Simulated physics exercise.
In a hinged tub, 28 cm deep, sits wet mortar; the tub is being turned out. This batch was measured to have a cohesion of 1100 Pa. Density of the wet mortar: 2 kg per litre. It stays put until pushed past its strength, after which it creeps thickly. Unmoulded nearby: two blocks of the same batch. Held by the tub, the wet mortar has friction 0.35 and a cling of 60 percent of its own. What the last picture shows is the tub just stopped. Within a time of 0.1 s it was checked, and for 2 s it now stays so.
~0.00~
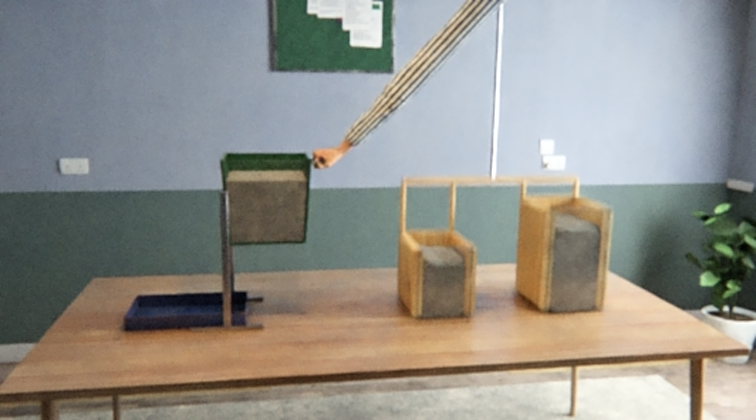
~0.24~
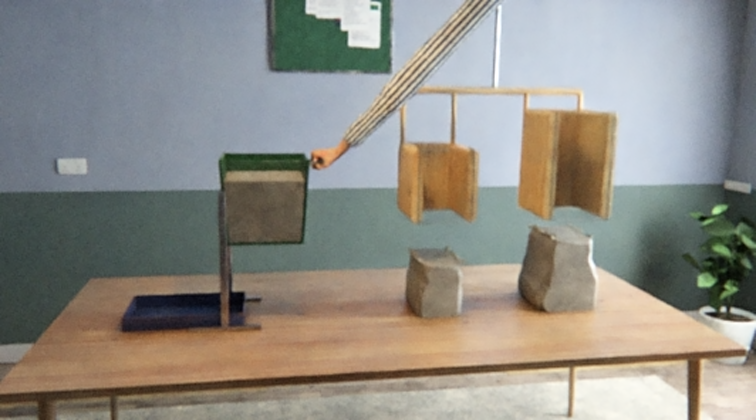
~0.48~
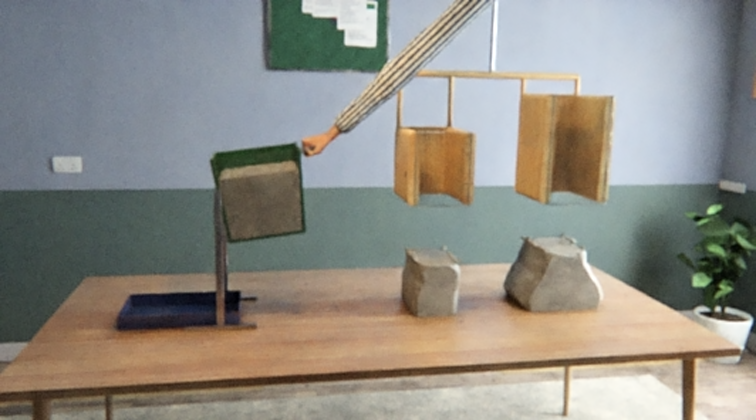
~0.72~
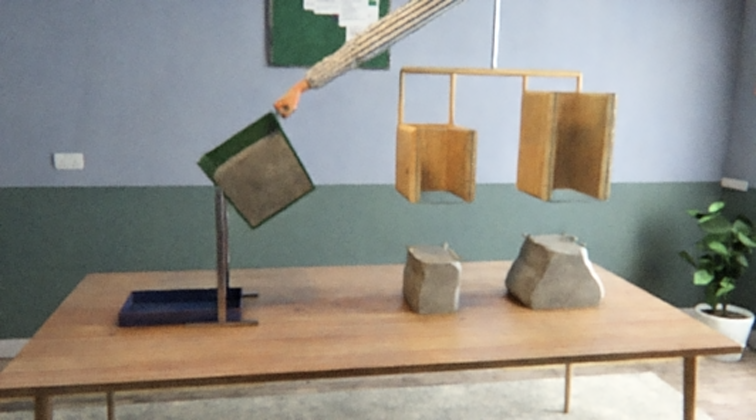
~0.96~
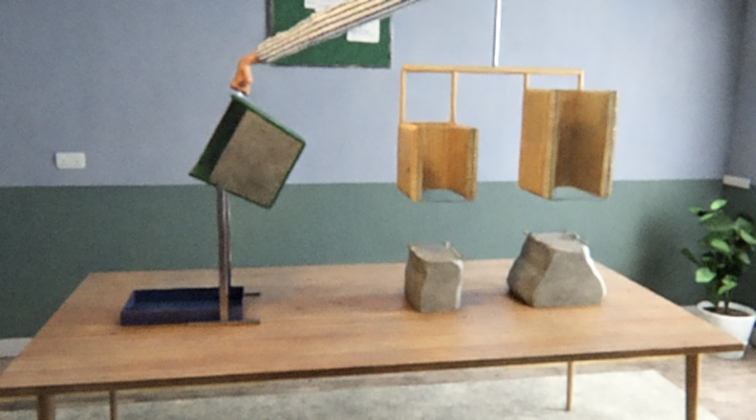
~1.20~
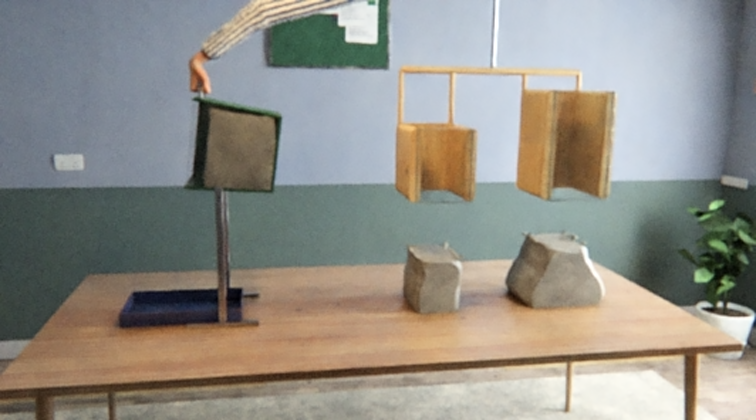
An arm in a cream striped sleeve reaches down to a green tub of grey mortar on a metal post above a dark blue tray, seen from the front across a wooden table. Two wooden moulds on a frame lift off two grey blocks at right, the larger one slumping and widening. The hand then swings the tub's rim up and leftward, turning it steeply, the mortar staying inside.
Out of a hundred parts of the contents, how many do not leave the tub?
Around 100 in every hundred.
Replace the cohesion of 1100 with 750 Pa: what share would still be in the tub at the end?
Then roughly 75 %.
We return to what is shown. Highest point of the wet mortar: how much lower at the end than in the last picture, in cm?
3 cm or so.
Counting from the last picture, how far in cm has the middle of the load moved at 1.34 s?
The change is near 1 cm.
By 1.34 s, the tub is at 82 degrees and holds 100 %.
By 1.51 s, the tub is at 82 degrees and holds 100 %.
By 1.68 s, the tub is at 82 degrees and holds 100 %.
By 1.85 s, the tub is at 82 degrees and holds 100 %.
By 3.20 s, at the end, the tub is at 82 degrees and holds 100 %.
